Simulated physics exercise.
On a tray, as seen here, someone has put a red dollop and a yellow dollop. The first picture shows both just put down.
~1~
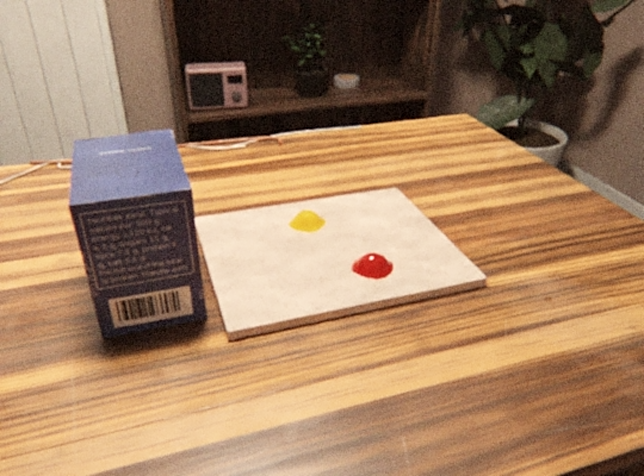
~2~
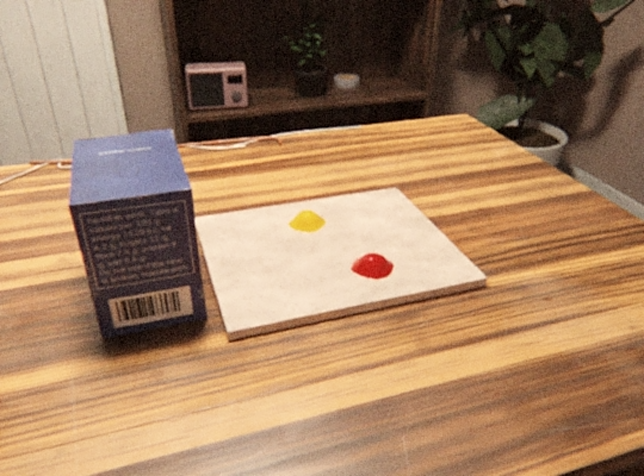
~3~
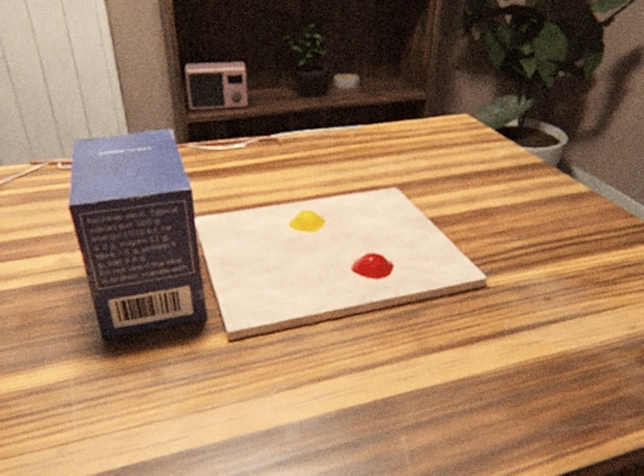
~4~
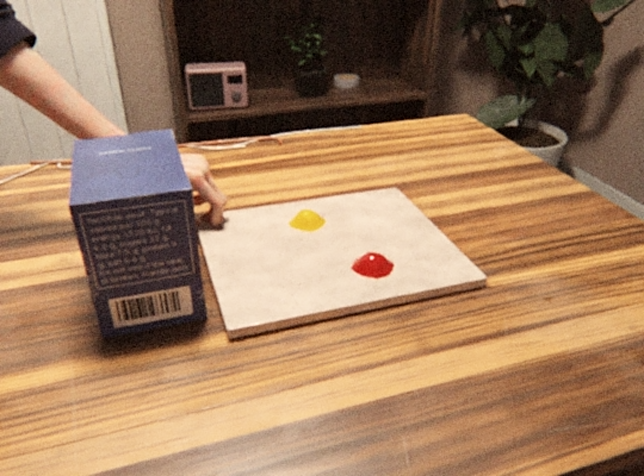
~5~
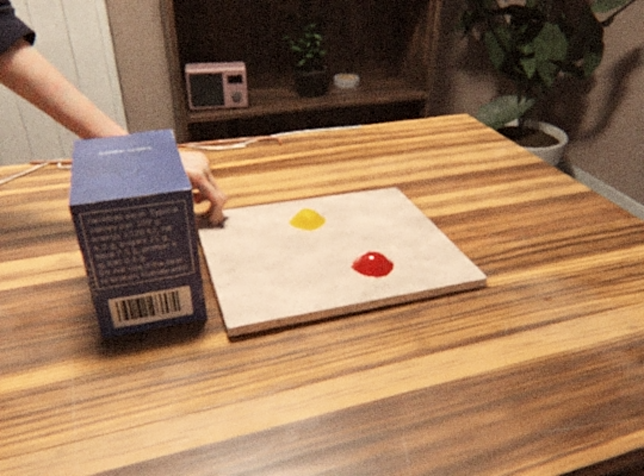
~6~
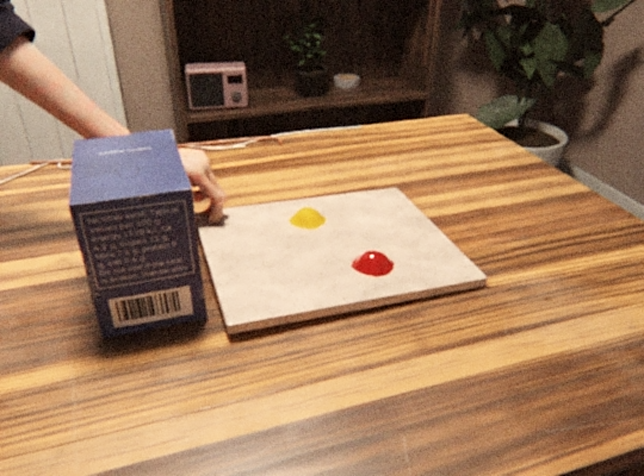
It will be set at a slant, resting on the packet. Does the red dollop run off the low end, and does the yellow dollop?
Note - red dollop: It does not leave; yellow dollop: It does not leave.
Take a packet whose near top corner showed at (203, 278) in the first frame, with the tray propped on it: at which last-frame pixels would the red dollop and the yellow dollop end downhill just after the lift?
At (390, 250), then at (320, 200).
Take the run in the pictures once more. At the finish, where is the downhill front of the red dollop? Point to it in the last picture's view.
End position: Near pixel (415, 223).
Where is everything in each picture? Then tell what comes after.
The tray lies flat; red dollop (373, 261) a mound; yellow dollop (307, 217) a tall heap; packet (145, 268), in the first frame.
They settle; red dollop (373, 261) a mound; yellow dollop (307, 217) a tall heap, in the second frame.
At rest; red dollop (373, 261) a mound; yellow dollop (307, 217) a tall heap, in the third frame.
A hand takes the end; red dollop (373, 260) a mound; yellow dollop (307, 216) a tall heap, in the fourth frame.
The end is rising; red dollop (373, 259) a mound; yellow dollop (307, 215) a tall heap, in the fifth frame.
The tray slopes by about 2°; red dollop (374, 258) a mound; yellow dollop (308, 214) a tall heap; packet (145, 268), in the sixth frame.
Next, slope about 34°; the red dollop has not moved; the yellow dollop has not moved.
After that, the red dollop has not moved; the yellow dollop has not moved.
Finally, slope about 34°; the red dollop has not moved; the yellow dollop has not moved.
